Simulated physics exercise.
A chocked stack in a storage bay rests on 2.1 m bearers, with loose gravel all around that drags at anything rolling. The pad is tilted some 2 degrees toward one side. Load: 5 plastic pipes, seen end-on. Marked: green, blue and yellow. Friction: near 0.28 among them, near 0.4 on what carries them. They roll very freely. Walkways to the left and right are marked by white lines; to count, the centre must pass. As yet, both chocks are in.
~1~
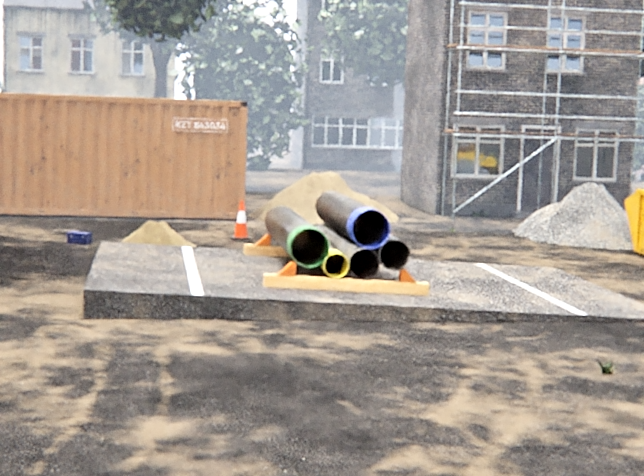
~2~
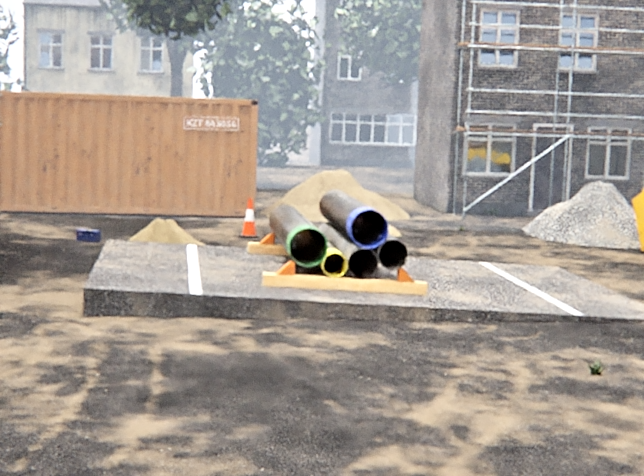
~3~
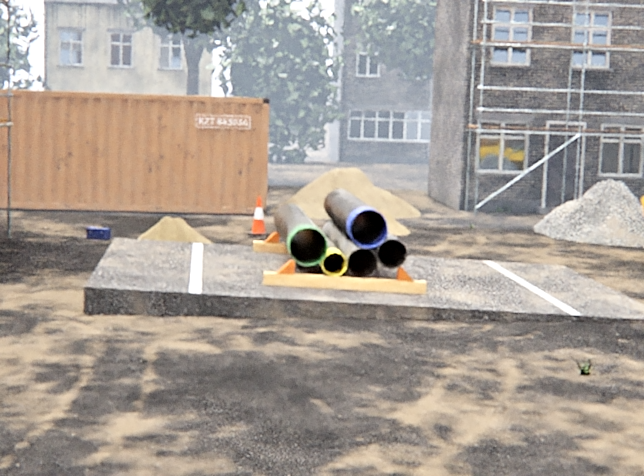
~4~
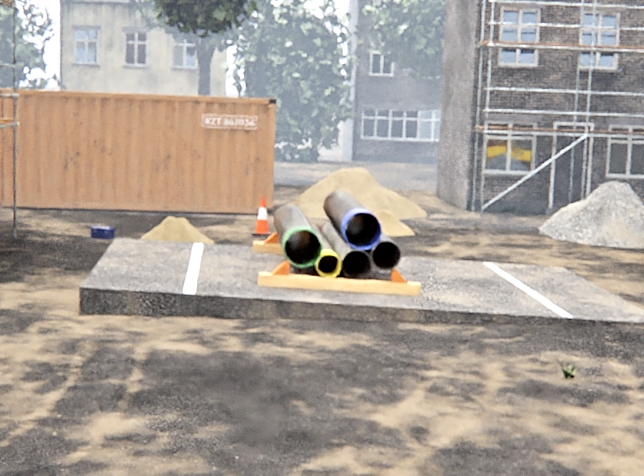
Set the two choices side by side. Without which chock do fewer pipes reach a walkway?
Pulling the one to the left loses fewer.
If it is the left, after 1.8 s, green is on the bearers, 35 cm from the bearers' left end, rolling left; blue is up on others, 75 cm from the bearers' right end, rolling right; yellow is on the bearers, 75 cm from the bearers' left end; 0 past a line.
If it is the left, in the end, green is on the bearers, 35 cm from the bearers' left end; blue is up on others, 80 cm from the bearers' right end; yellow is on the bearers, 75 cm from the bearers' left end; 0 past a line.
If it is the right, after 3.5 s, green is on the bearers, 30 cm from the bearers' right end, rolling right; blue is off the bearers, 5 cm short of the right line, rolling right; yellow is off the bearers, 160 cm short of the right line, rolling right; 0 past a line.
If it is the right, in the end, green is off the bearers, 60 cm short of the right line; blue is past the right line; yellow is past the right line; 4 past a line.
